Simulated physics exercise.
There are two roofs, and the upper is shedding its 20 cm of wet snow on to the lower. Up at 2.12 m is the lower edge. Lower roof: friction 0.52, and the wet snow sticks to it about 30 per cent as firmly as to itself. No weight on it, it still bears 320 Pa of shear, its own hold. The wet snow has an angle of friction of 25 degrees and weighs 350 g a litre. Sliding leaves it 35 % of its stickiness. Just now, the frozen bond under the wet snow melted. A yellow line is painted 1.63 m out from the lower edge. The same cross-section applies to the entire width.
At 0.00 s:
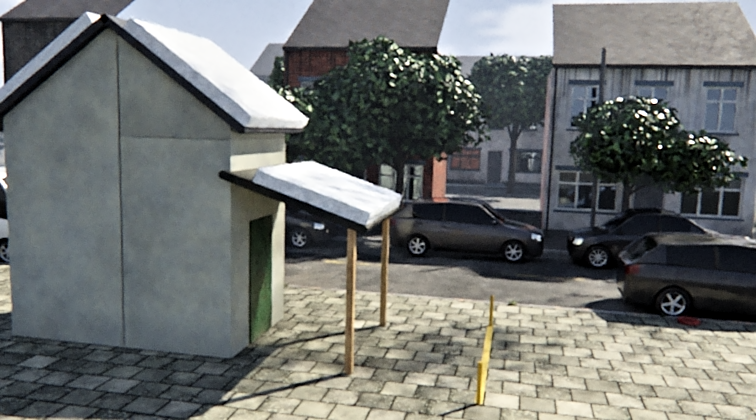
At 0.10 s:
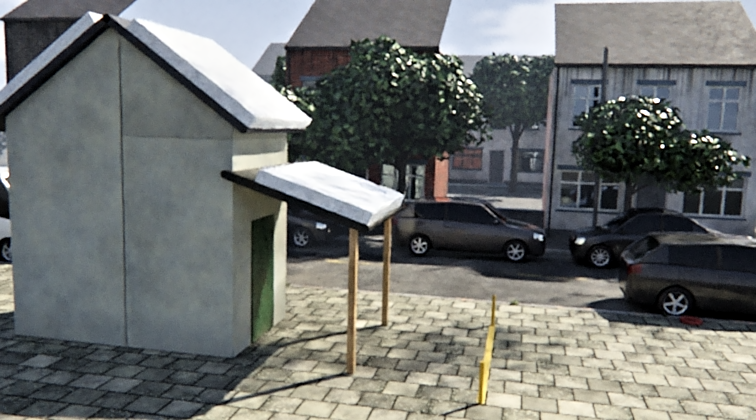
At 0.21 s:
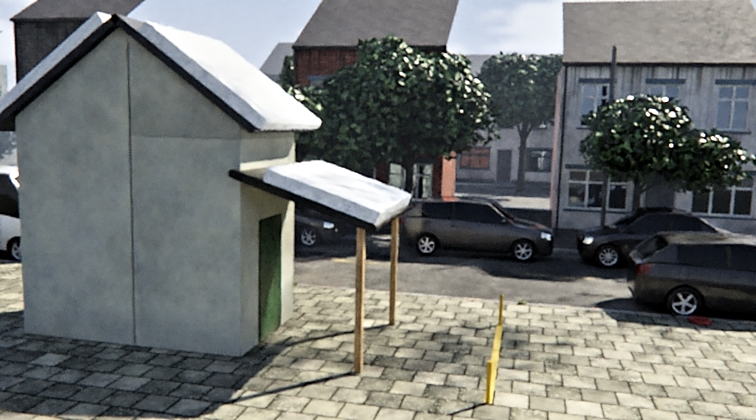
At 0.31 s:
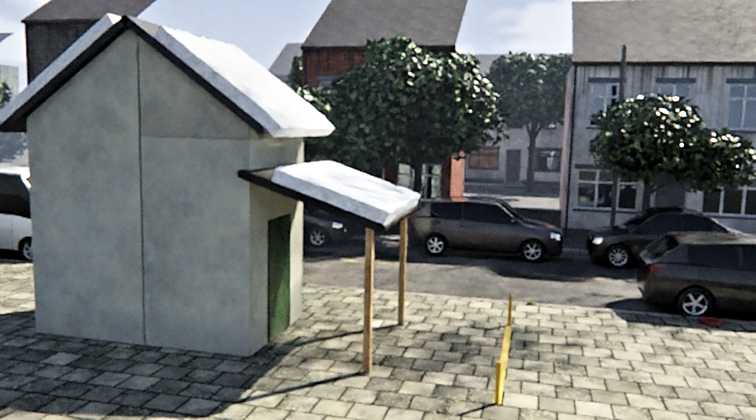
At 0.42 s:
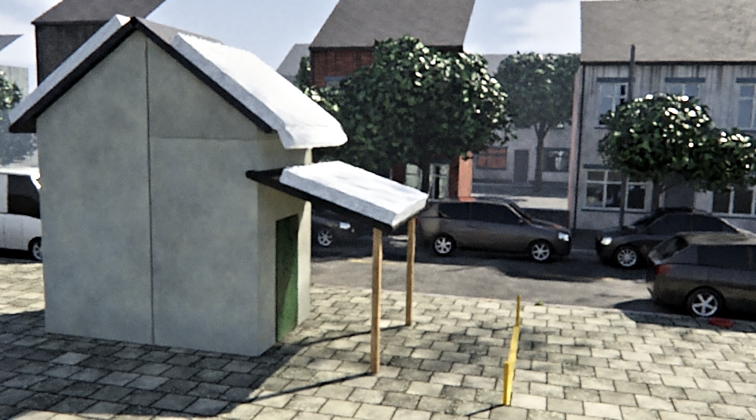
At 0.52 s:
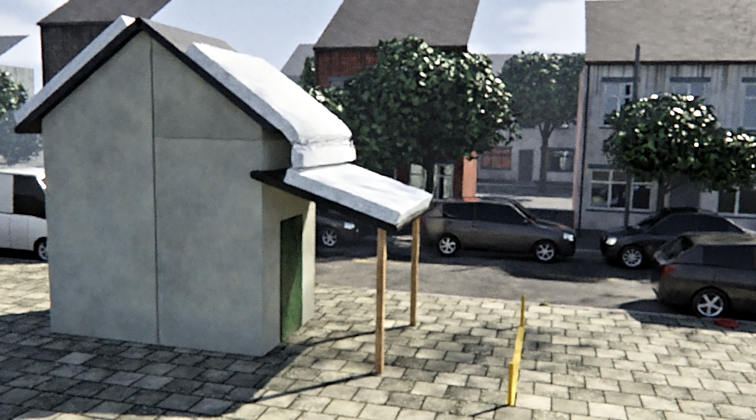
A thick white slab of snow slid slowly down the right side of a small grey building's upper roof, then cracked and bent over the edge onto the snowy lower roof above the green door.
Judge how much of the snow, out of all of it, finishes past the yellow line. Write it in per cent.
The part past the yellow line is close to 17 %.
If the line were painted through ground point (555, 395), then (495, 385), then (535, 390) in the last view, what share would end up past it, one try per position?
7 %, 25 %, 12 %.
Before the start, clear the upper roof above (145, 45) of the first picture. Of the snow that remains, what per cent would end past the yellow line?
I'd say close to 8 percent.
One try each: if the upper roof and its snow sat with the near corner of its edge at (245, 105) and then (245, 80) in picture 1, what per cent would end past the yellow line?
It would be 30 percent for the first setting and 40 percent for the second.
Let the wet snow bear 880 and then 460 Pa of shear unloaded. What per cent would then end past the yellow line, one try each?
Result: 0 % for the first case, 7 % for the second.
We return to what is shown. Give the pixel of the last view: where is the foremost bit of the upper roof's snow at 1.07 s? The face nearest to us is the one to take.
It sits close to (380, 199) in the last picture.
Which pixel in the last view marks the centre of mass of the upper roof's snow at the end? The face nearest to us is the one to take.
Roughly at (455, 319).
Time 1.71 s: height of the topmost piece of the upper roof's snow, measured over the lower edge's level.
At that moment the top of the snow is about 0.7 m above the lower edge.
By 1.07 s, none is below the lower edge and 0 % is past the line.
By 1.71 s, 27 % is below the lower edge and 0 % is past the line.
By 2.36 s, 55 % is below the lower edge and 16 % is past the line.
By 3.00 s, 56 % is below the lower edge and 17 % is past the line.
By 3.40 s, at the end, 56 % is below the lower edge and 17 % is past the line.
